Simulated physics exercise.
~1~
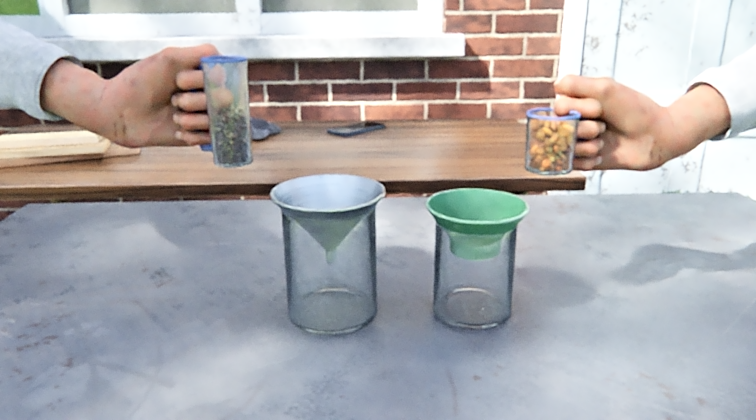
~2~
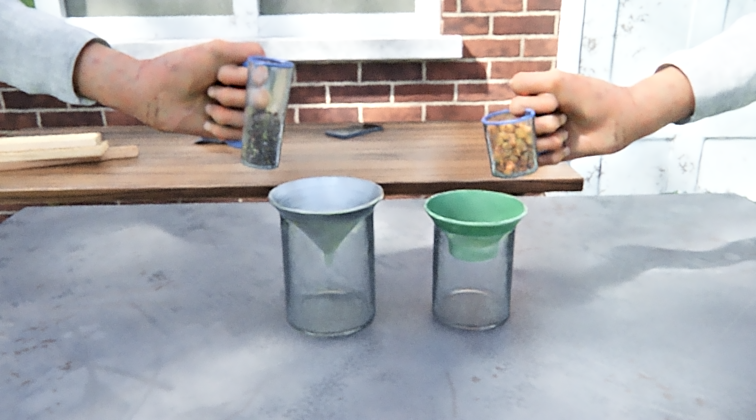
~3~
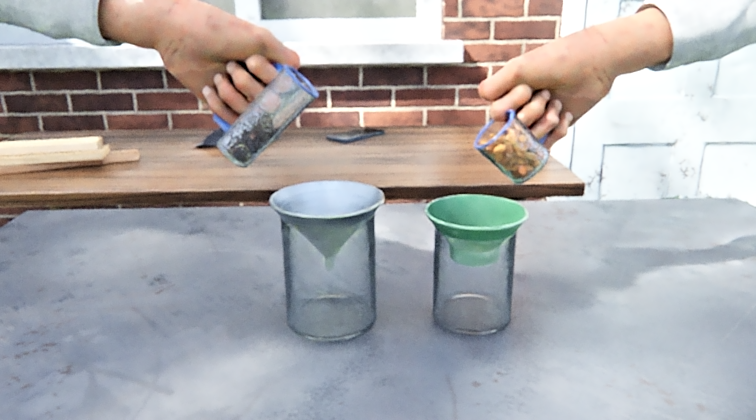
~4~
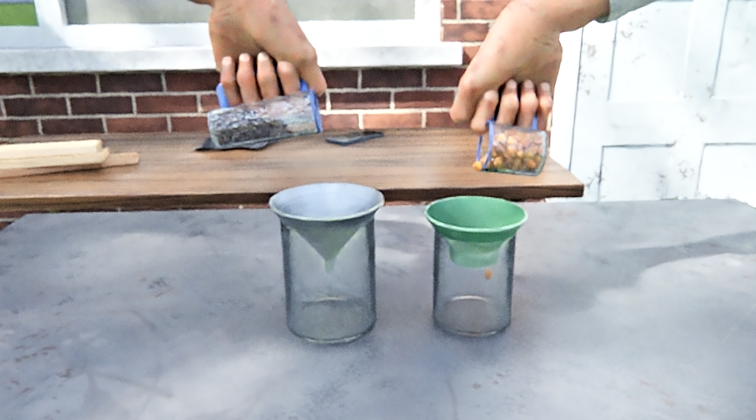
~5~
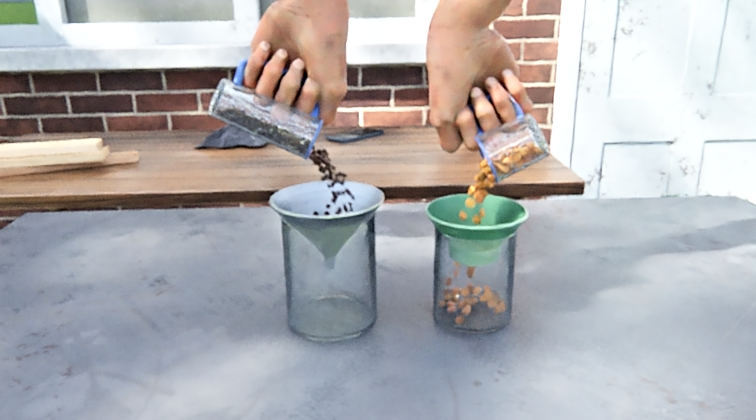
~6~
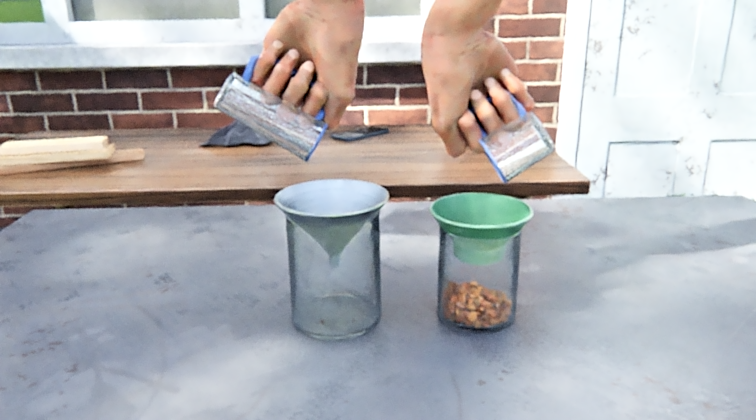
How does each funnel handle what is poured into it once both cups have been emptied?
The grey funnel on the left jams, with its jar still looking empty, while the green one on the right lets all the orange bits through into the jar.
On a grey table by a brick wall, two hands tipped small clear cups over funnels in jars; the orange bits on the right dropped through into a pile, while the dark bits on the left stayed up in the grey funnel, leaving its jar looking empty.
